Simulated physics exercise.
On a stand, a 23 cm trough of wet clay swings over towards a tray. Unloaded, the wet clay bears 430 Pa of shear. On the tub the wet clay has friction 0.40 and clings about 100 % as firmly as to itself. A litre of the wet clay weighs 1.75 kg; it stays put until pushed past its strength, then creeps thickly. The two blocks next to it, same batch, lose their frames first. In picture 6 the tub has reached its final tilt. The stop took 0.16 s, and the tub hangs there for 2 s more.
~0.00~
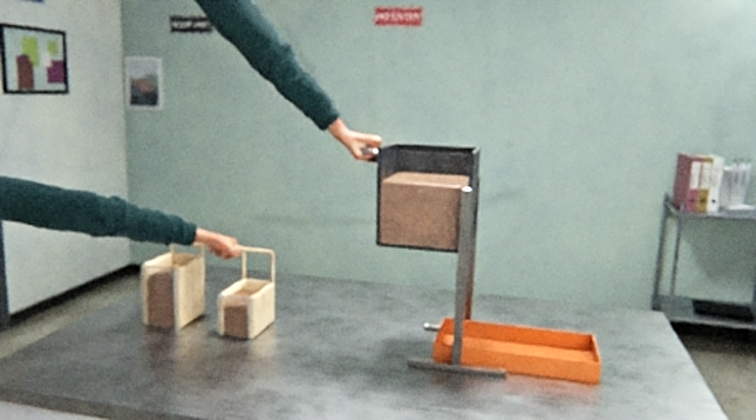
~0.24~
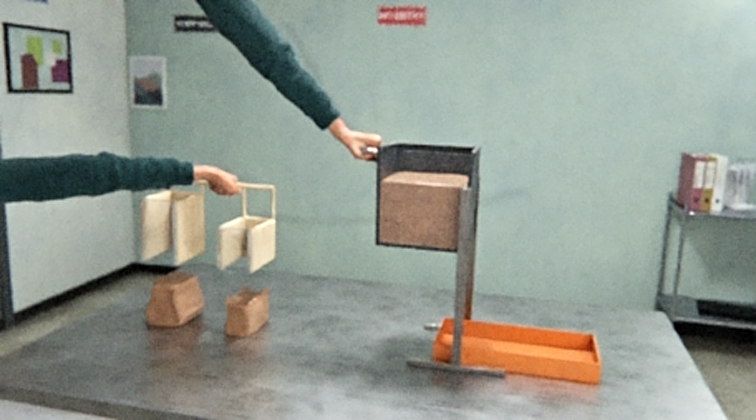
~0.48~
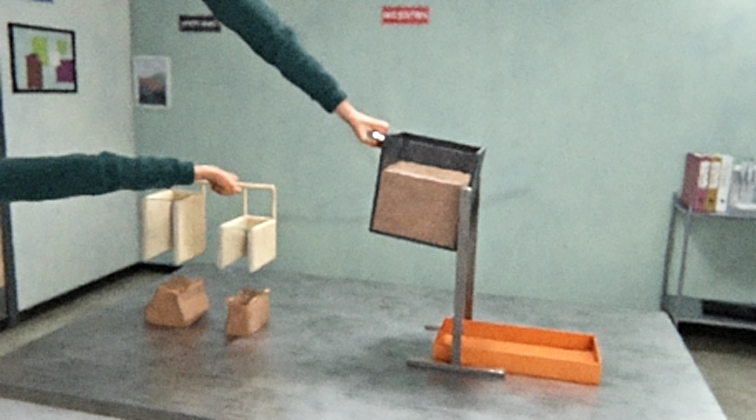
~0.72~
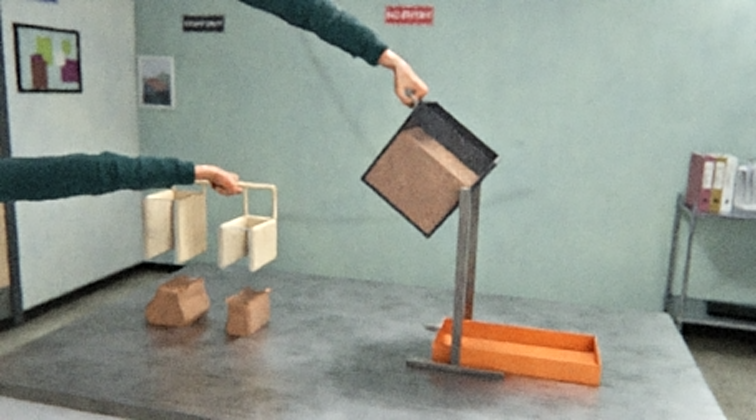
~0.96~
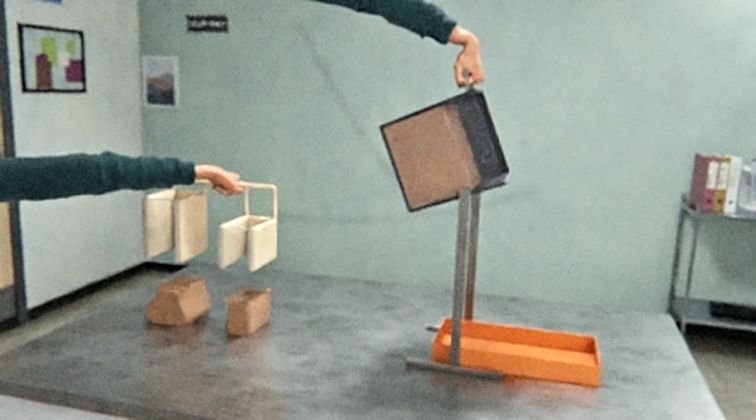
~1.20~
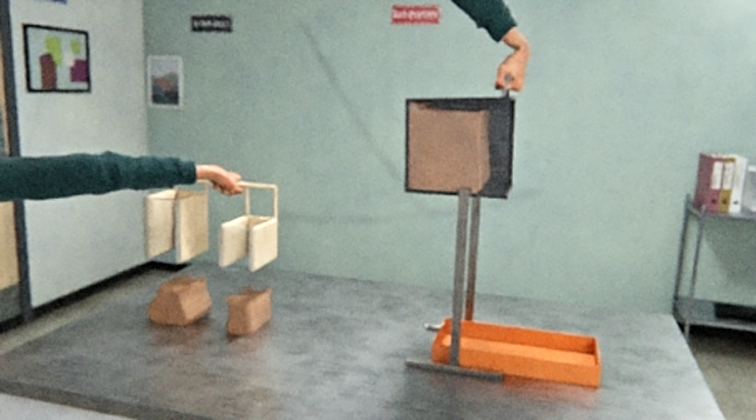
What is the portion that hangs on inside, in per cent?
It comes to some 80 %.
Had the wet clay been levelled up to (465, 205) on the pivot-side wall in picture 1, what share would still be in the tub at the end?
In that case some 100 per cent.
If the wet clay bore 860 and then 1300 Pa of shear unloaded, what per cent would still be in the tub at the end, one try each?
In that order: 100 %, 100 %.
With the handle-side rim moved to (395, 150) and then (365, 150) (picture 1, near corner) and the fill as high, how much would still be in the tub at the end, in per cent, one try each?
In turn about 100 %, 65 %.
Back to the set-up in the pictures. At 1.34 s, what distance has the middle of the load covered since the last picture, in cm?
Roughly 3 cm.
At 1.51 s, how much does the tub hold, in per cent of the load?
Some 95 per cent.
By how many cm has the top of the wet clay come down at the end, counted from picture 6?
Some 0 cm.
By 1.34 s, the tub is at 88 degrees and holds 100 %.
By 1.51 s, the tub is at 88 degrees and holds 94 %.
By 1.68 s, the tub is at 88 degrees and holds 84 %.
By 1.85 s, the tub is at 88 degrees and holds 80 %.
By 3.20 s, at the end, the tub is at 88 degrees and holds 80 %.
